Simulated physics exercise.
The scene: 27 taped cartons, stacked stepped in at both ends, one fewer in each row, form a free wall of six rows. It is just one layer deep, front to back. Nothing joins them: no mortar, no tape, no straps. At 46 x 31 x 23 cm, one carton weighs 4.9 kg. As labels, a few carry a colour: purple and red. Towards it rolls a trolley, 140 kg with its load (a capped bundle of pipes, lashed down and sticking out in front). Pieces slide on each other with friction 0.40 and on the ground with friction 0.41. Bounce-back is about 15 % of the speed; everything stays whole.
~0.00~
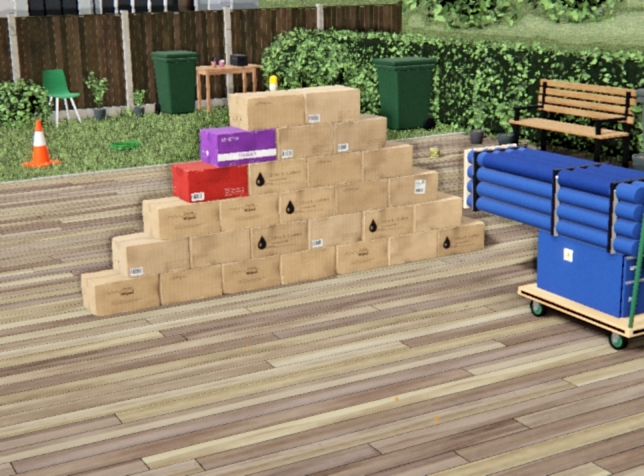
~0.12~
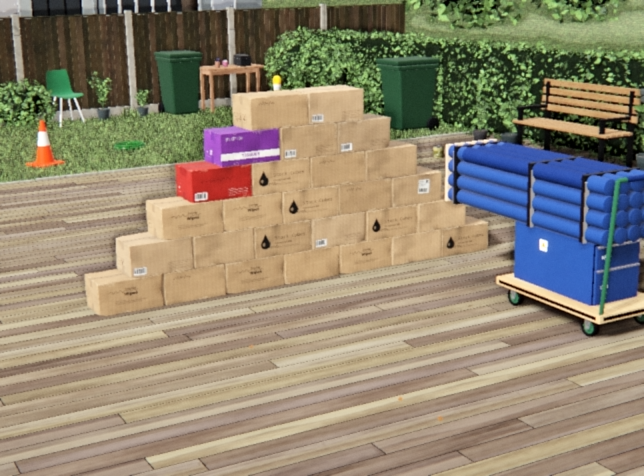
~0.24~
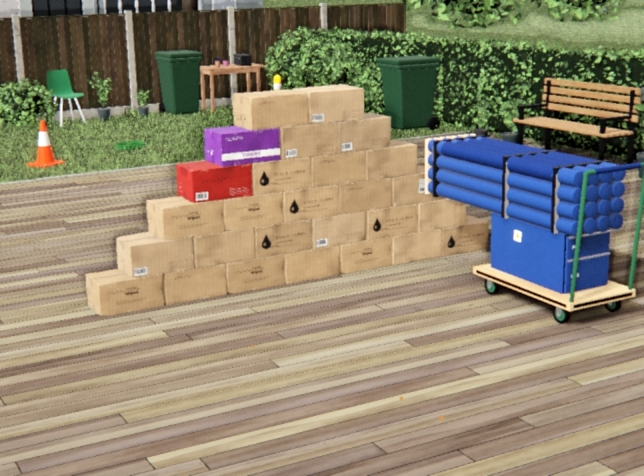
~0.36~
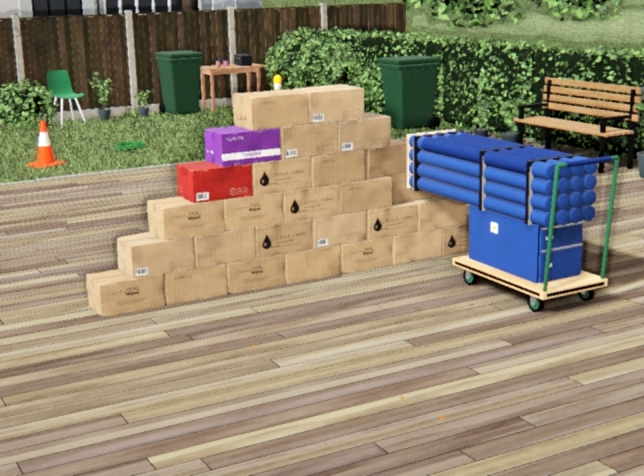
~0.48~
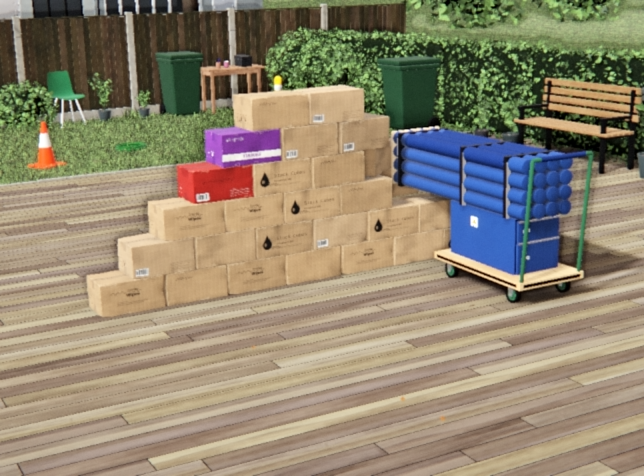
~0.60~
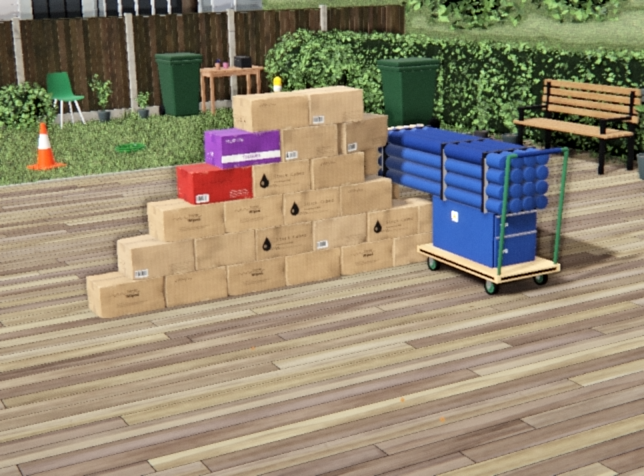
A stepped wall of brown cartons, with one purple and one red, stood on decking as a trolley rolled in from the right, its blue pipes pushing into the right end and knocking a few cartons out of place.
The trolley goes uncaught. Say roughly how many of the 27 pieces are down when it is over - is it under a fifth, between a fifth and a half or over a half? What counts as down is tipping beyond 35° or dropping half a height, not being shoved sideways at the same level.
Fewer than one in five.
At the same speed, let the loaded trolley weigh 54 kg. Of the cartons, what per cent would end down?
Roughly 10 per cent would finish down.
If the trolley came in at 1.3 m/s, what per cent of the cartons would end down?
Share down: Close to 10%.
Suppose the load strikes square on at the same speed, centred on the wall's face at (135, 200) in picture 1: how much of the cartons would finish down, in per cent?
I'd put it at around 10 percent.
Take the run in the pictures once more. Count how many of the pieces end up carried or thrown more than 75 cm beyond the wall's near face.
Around 4 of the pieces.
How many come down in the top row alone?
Count: 0.
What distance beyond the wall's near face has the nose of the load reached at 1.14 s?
Reading: Approx. 140 cm past the line.
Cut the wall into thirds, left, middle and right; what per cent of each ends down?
In percent, the thirds read 0 on the left, 0 in the middle and 30 on the right.
By 0.80 s, load 93 cm past the wall's line, still rolling; 2 of the 27 cartons down.
By 1.14 s, load 1.40 m past the wall's line, still rolling; 2 of the 27 cartons down.
By 1.94 s, load 2.14 m past the wall's line, still rolling; 2 of the 27 cartons down.
When it is over (3.3 s), load 2.31 m past the wall's line, still rolling; 2 of the 27 cartons down; purple carton unmoved; red carton unmoved. That is 7 per cent. In pixels of the last frame, middles, purple carton near (242, 147), red carton near (215, 182).
